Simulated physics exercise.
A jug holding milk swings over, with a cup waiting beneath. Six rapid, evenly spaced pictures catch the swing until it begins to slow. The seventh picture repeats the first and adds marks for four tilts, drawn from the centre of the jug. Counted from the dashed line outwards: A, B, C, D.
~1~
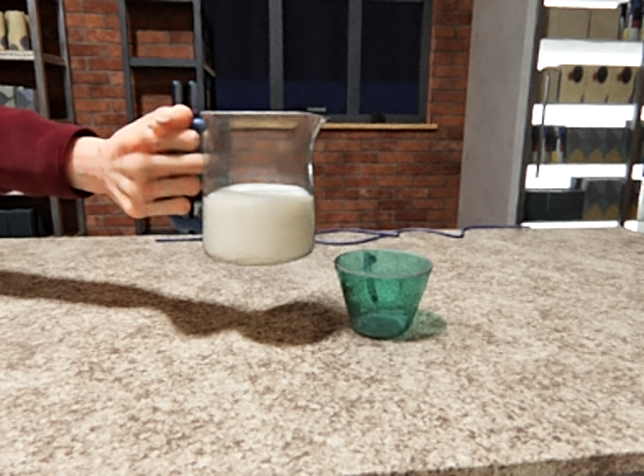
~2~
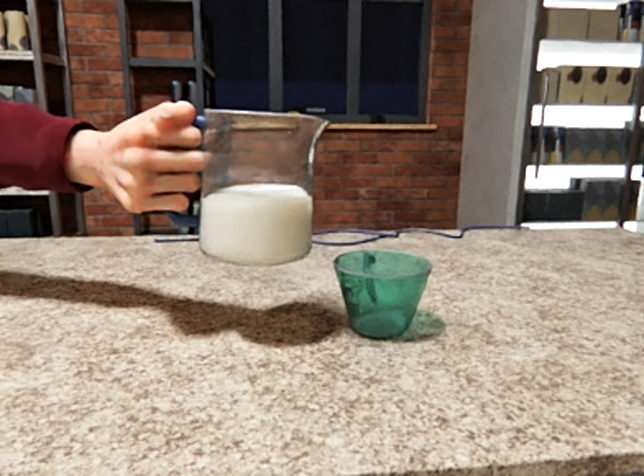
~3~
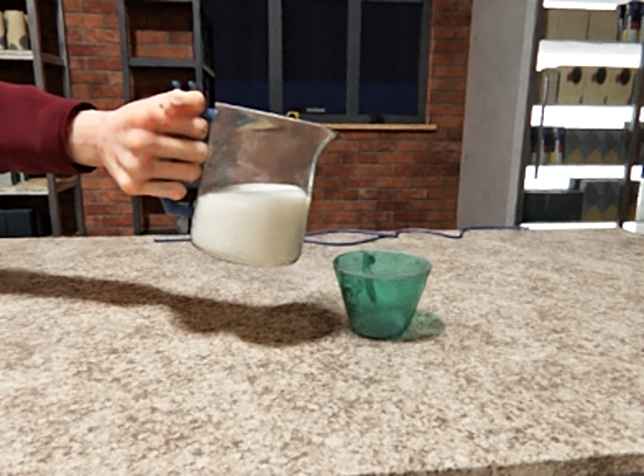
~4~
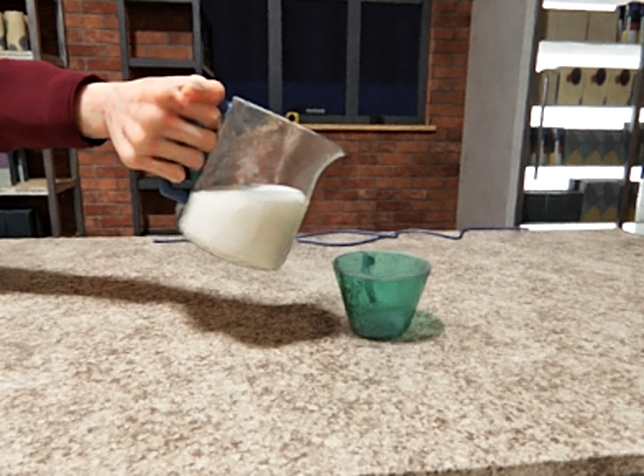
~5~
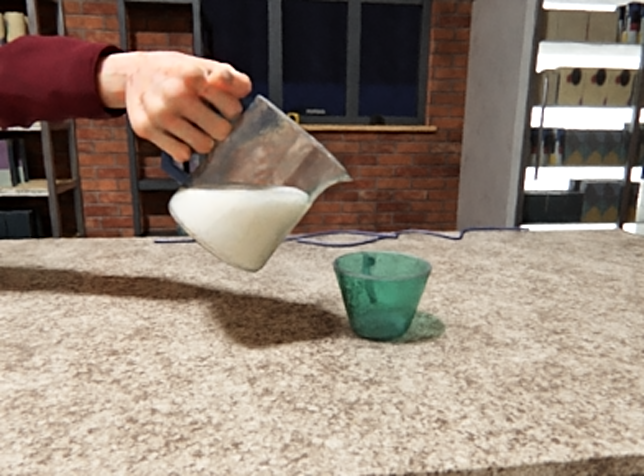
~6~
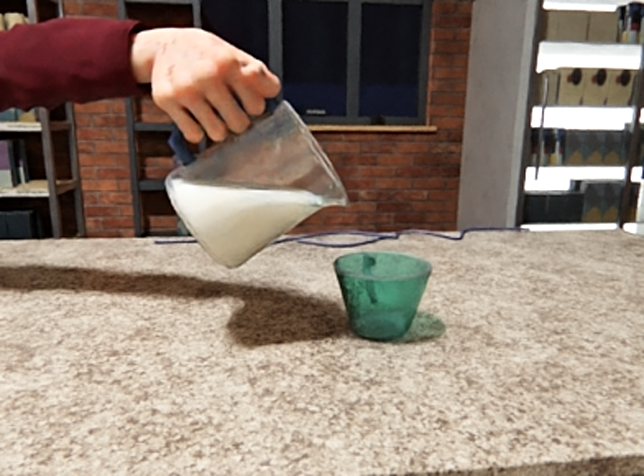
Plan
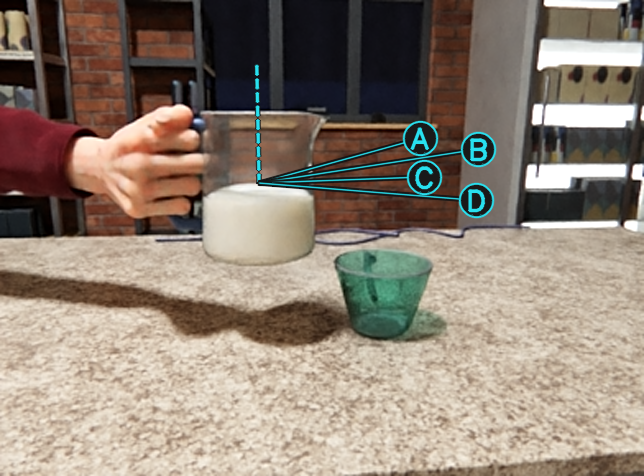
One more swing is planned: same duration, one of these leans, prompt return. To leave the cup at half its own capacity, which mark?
Line A does it best.
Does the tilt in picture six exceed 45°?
Yes.
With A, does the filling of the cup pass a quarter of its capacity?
Yes, clearly.
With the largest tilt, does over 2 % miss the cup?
Yes.
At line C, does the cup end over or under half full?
Over.
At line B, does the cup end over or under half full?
Over half.
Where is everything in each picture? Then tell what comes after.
Upright, lip at (327, 117); rim of the cup round (383, 261); nothing has left yet.
Tipped about 3°, lip at (330, 121); nothing has left yet.
Tipped about 11°, lip at (337, 133); nothing has left yet.
Tipped about 24°, lip at (345, 152); nothing has left yet.
Tipped about 39°, lip at (350, 178); nothing has left yet.
Tipped about 56°, lip at (348, 204); nothing has left yet.
On the marked copy, A at (404, 142); B at (461, 151); C at (407, 177); D at (459, 198).
Choosing A, the cup ends with about 54 % of what it can hold; 3 % of the milk is spilt.
Choosing B, the cup ends with about 67 % of what it can hold; 11 % of the milk is spilt.
Choosing C, the cup ends with about 87 % of what it can hold; 13 % of the milk is spilt.
Choosing D, the cup ends with about 93 % of what it can hold; 21 % of the milk is spilt.
